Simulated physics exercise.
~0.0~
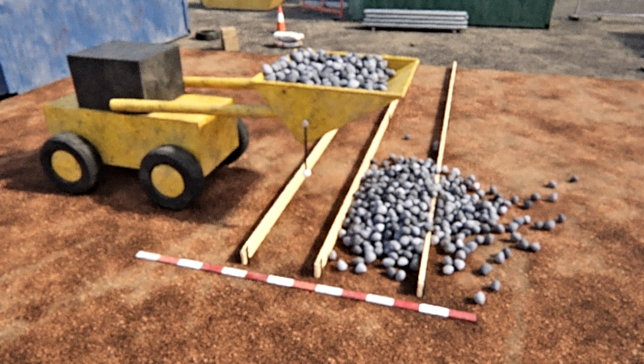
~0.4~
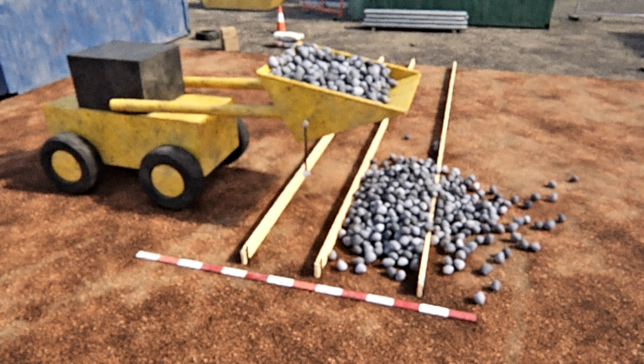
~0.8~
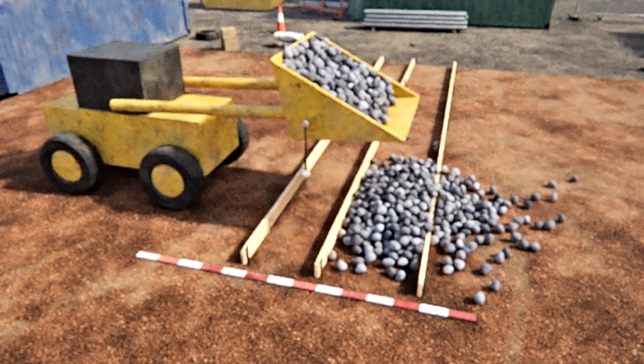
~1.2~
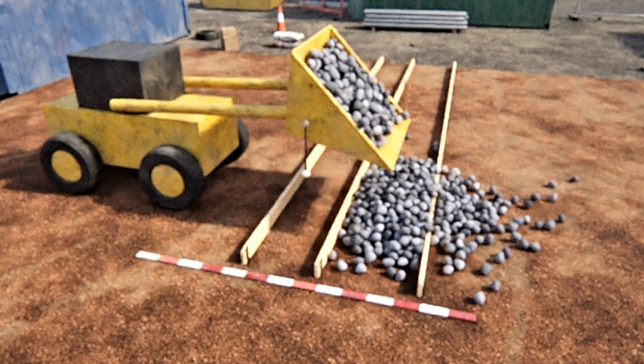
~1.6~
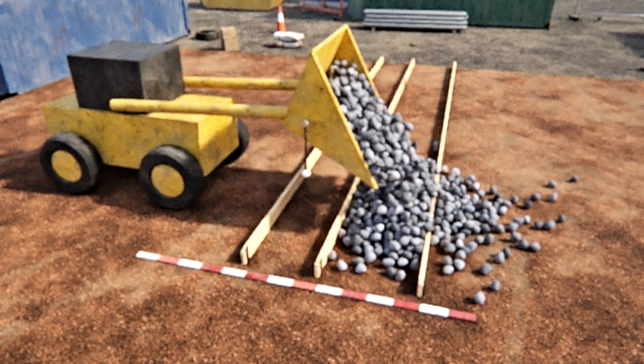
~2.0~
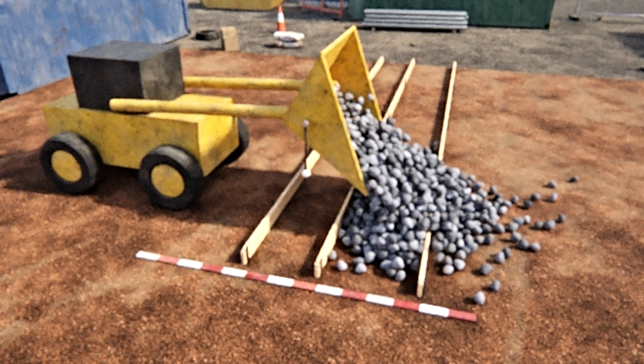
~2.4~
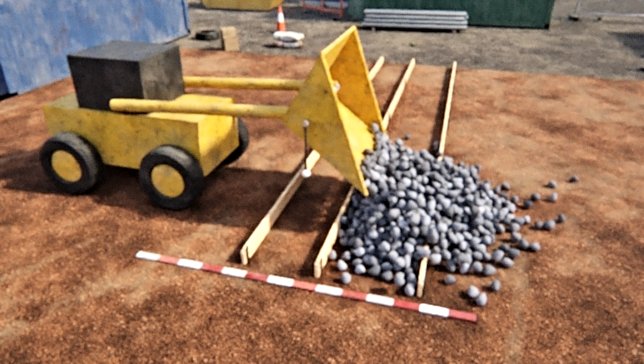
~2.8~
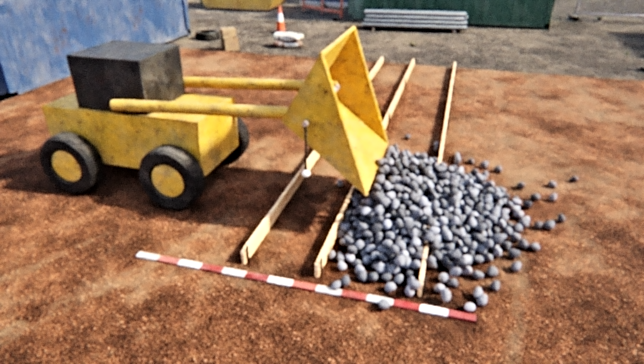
A yellow toy-like loader with a dark block on top stands at the left of a reddish dirt yard, its raised bucket heaped with grey stones. Seen from slightly above, three wooden boards lie to its right, with a loose pile of similar stones around the farthest one and a red-and-white striped staff in front. The bucket tilts steadily forward, the stones at first staying inside. Then they pour over its lip onto the pile, spreading across the last board and toward the staff. The bucket ends empty and steeply tipped above a larger, broader heap.
